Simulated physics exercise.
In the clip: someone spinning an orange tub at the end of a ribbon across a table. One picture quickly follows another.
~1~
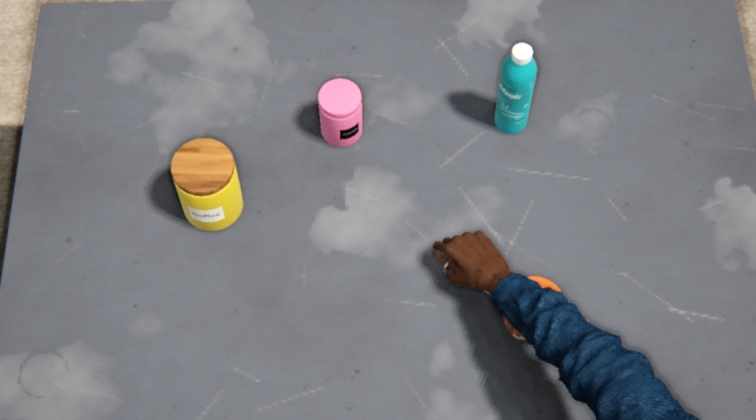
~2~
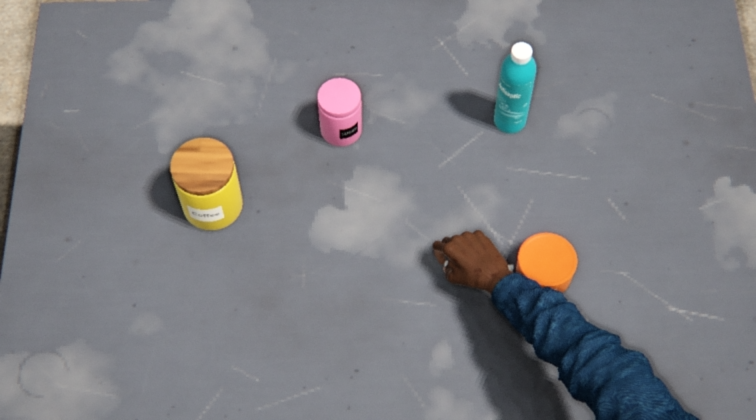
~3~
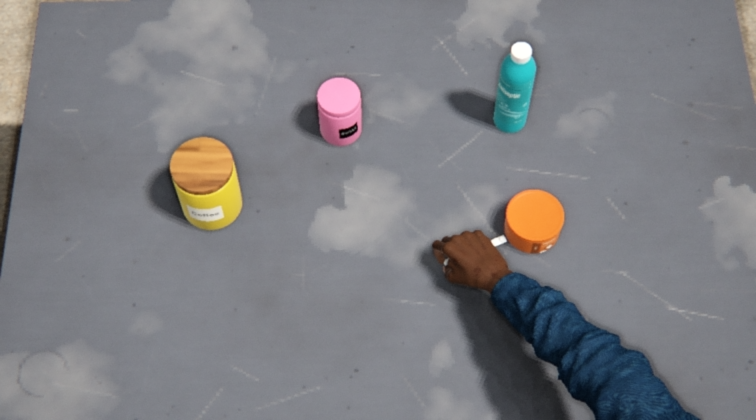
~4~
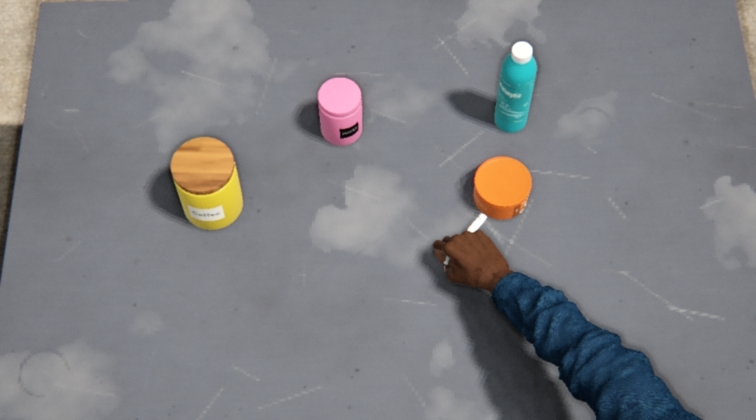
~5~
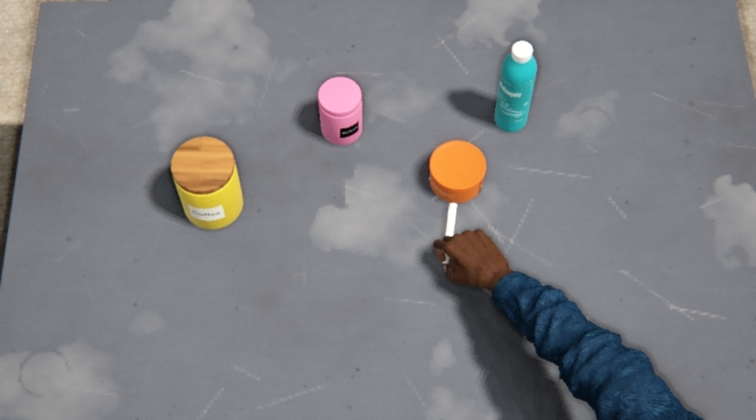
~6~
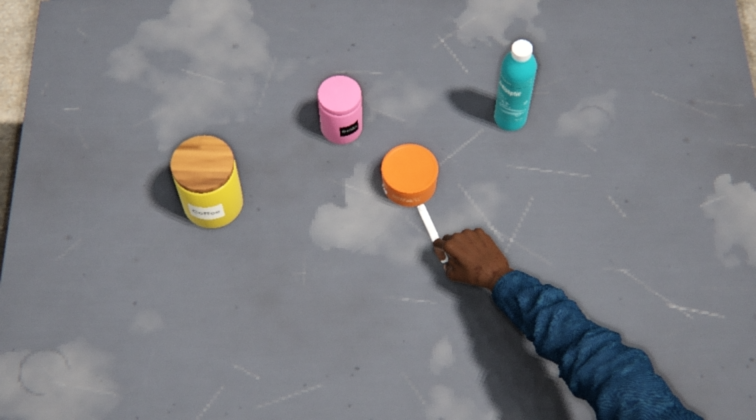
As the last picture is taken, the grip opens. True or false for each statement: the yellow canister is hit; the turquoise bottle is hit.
Yellow canister: False; turquoise bottle: False.
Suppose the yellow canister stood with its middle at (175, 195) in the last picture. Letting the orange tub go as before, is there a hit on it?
It goes free.
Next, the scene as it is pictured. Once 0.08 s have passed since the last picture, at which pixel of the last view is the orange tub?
At that time it is around pixel (330, 218).
Then, 0.08 s on from there, tub near (330, 217).
Then, 0.20 s on from there, tub near (237, 268).
In the end, tub near (158, 311). The yellow canister escapes it and the turquoise bottle stays untouched.
